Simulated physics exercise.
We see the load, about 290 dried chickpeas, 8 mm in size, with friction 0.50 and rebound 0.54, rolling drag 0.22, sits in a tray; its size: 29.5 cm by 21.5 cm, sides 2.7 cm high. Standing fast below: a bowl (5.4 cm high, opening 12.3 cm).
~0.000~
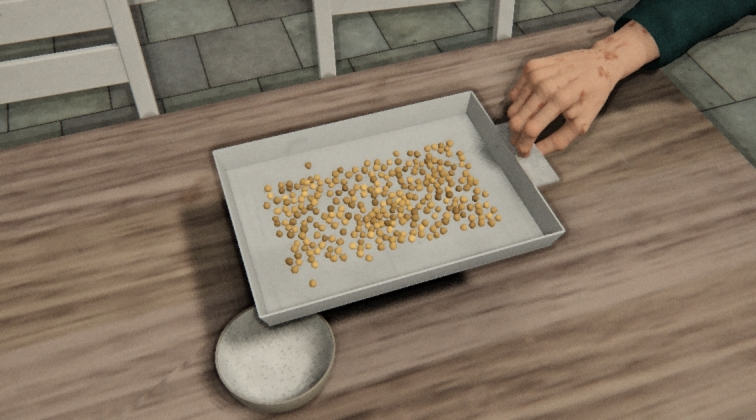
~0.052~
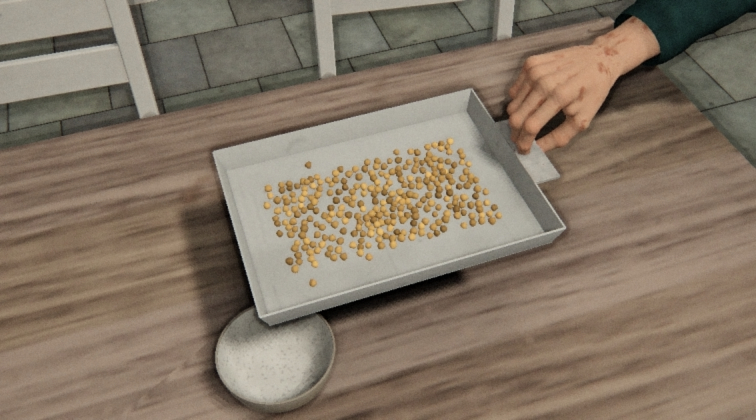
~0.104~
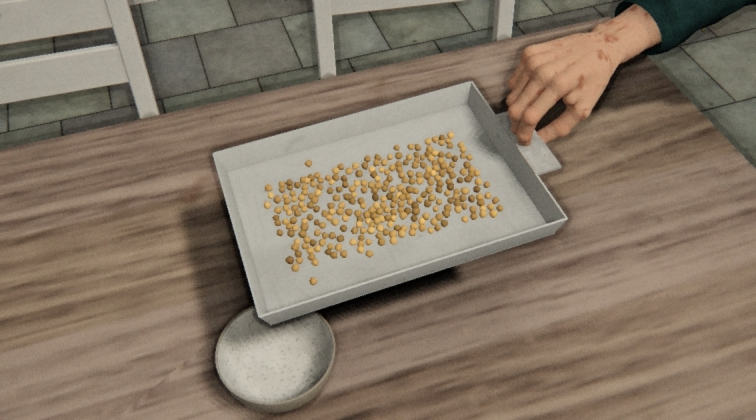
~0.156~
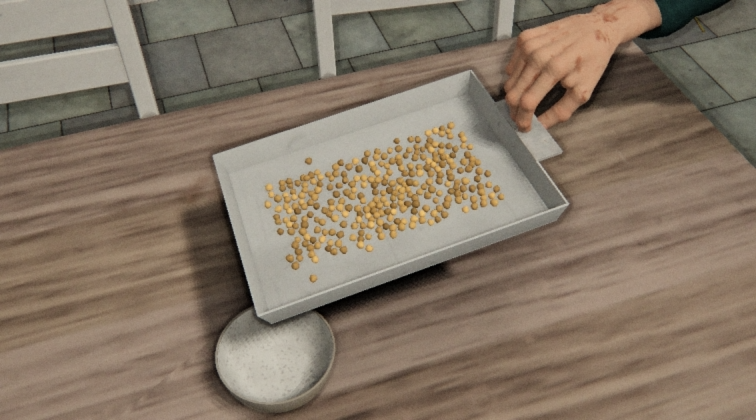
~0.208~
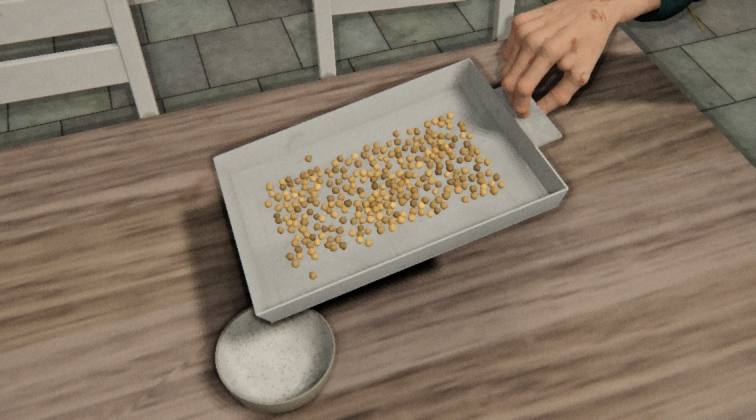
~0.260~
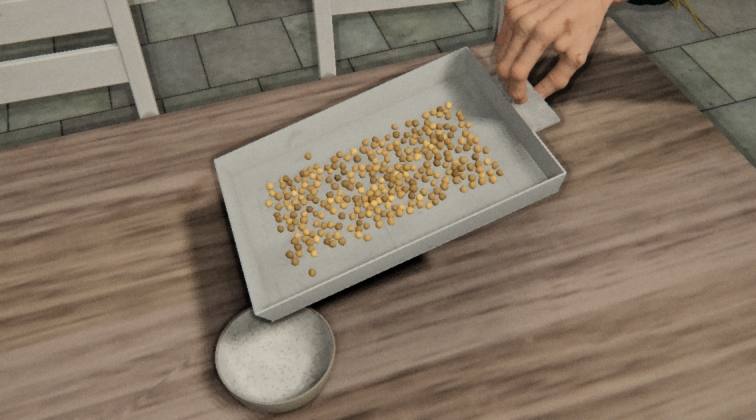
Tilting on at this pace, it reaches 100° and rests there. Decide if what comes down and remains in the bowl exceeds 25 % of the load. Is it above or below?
It comes out below.
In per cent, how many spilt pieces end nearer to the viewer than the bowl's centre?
Roughly 0 percent.
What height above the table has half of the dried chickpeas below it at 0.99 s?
I'd put it close to 14 cm.
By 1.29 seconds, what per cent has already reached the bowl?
Around 0 in a hundred up to that point.
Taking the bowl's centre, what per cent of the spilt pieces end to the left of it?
Roughly 70 per cent.
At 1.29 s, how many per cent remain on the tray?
My guess is close to 80 in a hundred.
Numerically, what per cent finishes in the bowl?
0 % or so.
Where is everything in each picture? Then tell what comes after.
In the first frame, tray at (419, 273); tilt 0 degrees; leading edge at (235, 226); middle of the load at (383, 204); bowl at (275, 349).
In the second frame, tray at (419, 272); tilt 1 degrees; leading edge at (234, 226); middle of the load at (383, 203).
In the third frame, tray at (419, 267); tilt 3 degrees; leading edge at (234, 227); middle of the load at (383, 199).
In the fourth frame, tray at (417, 260); tilt 7 degrees; low side left; leading edge at (234, 227); middle of the load at (383, 193).
In the fifth frame, tray at (415, 252); tilt 11 degrees; low side left; leading edge at (233, 228); middle of the load at (382, 187).
In the sixth frame, tray at (412, 244); tilt 15 degrees; low side left; leading edge at (233, 229); middle of the load at (381, 181); bowl at (275, 349). It turns about 75 degrees a second.
After 0.66 s, tilt 46 degrees; tray 100 %; middle of all pieces on or above the table near (289, 180).
After 0.99 s, tilt 71 degrees; tray 85 %, outside 10 %, in the air 5 %; middle of all pieces on or above the table near (254, 202).
After 1.29 s, tilt 94 degrees; tray 80 %, outside 20 %; middle of all pieces on or above the table near (248, 207).
After 1.58 s, tilt 100 degrees; tray 10 %, outside 70 %, in the air 20 %; middle of all pieces on or above the table near (227, 251).
In the end, at 2.3 s, outside 100 %.
